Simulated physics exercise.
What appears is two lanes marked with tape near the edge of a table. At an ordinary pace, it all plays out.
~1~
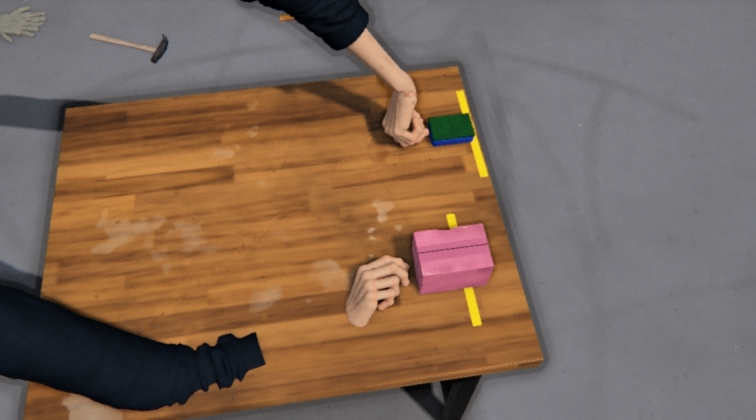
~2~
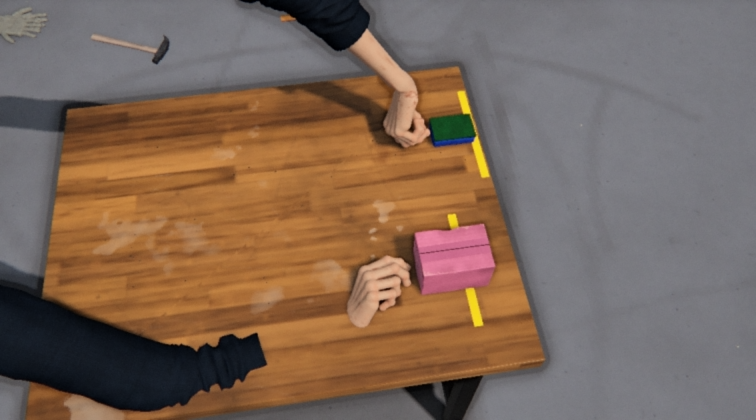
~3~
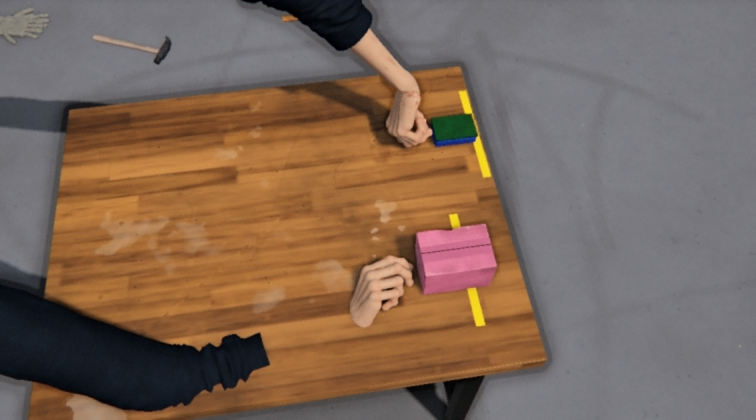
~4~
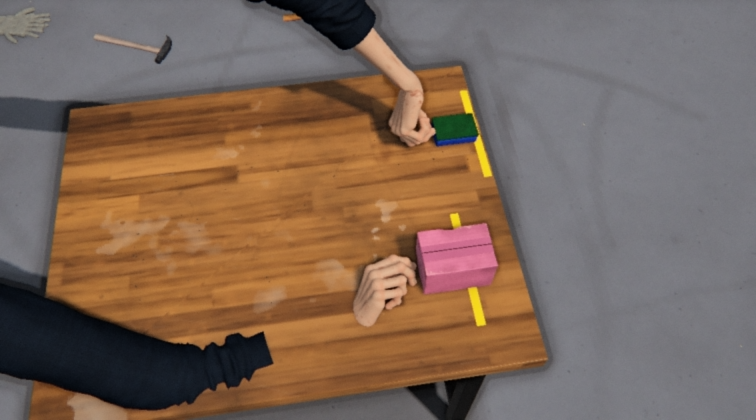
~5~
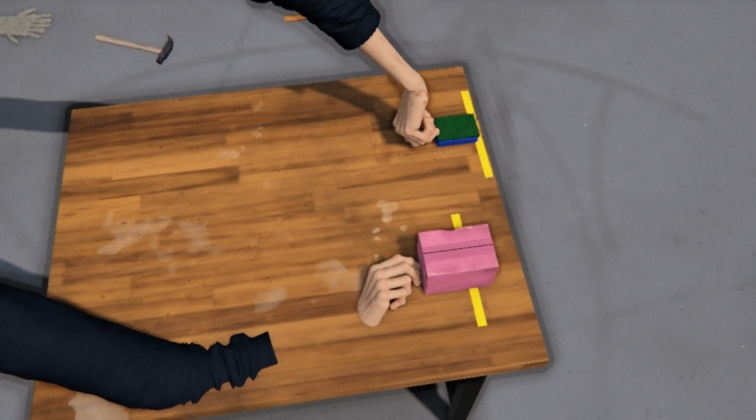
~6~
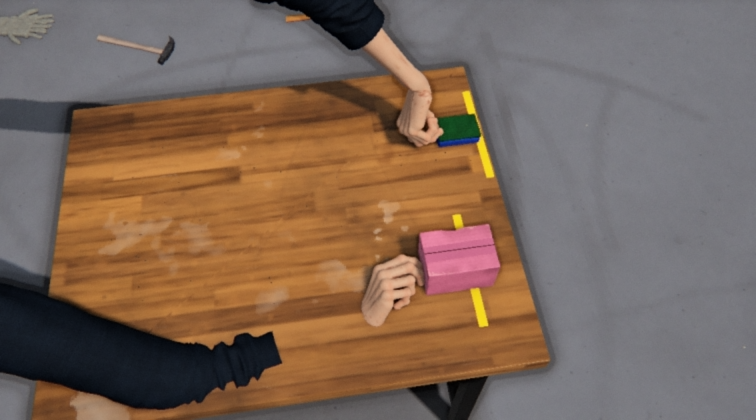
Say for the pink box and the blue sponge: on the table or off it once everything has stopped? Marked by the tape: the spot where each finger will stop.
Pink box: On; blue sponge: Off.
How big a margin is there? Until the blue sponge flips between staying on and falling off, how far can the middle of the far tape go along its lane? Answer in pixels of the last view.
Something like 20 pixels, heading left.
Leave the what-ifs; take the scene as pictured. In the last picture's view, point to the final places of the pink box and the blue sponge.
In the last picture they settle around (511, 253) and (413, 283) respectively.
Then, 1.32 s on from there, pink box displaced about its own width near (499, 254); blue sponge turned 17° from its first pose near (494, 128).
Then, 1.58 s on from there, pink box displaced about its own width near (508, 253); blue sponge on its way down near (488, 203).
Then, 1.78 s on from there, pink box displaced about its own width near (511, 253); blue sponge at the bottom near (458, 268).
In the end, the pink box stays on the table, near (511, 253); the blue sponge goes over the edge, near (413, 283).
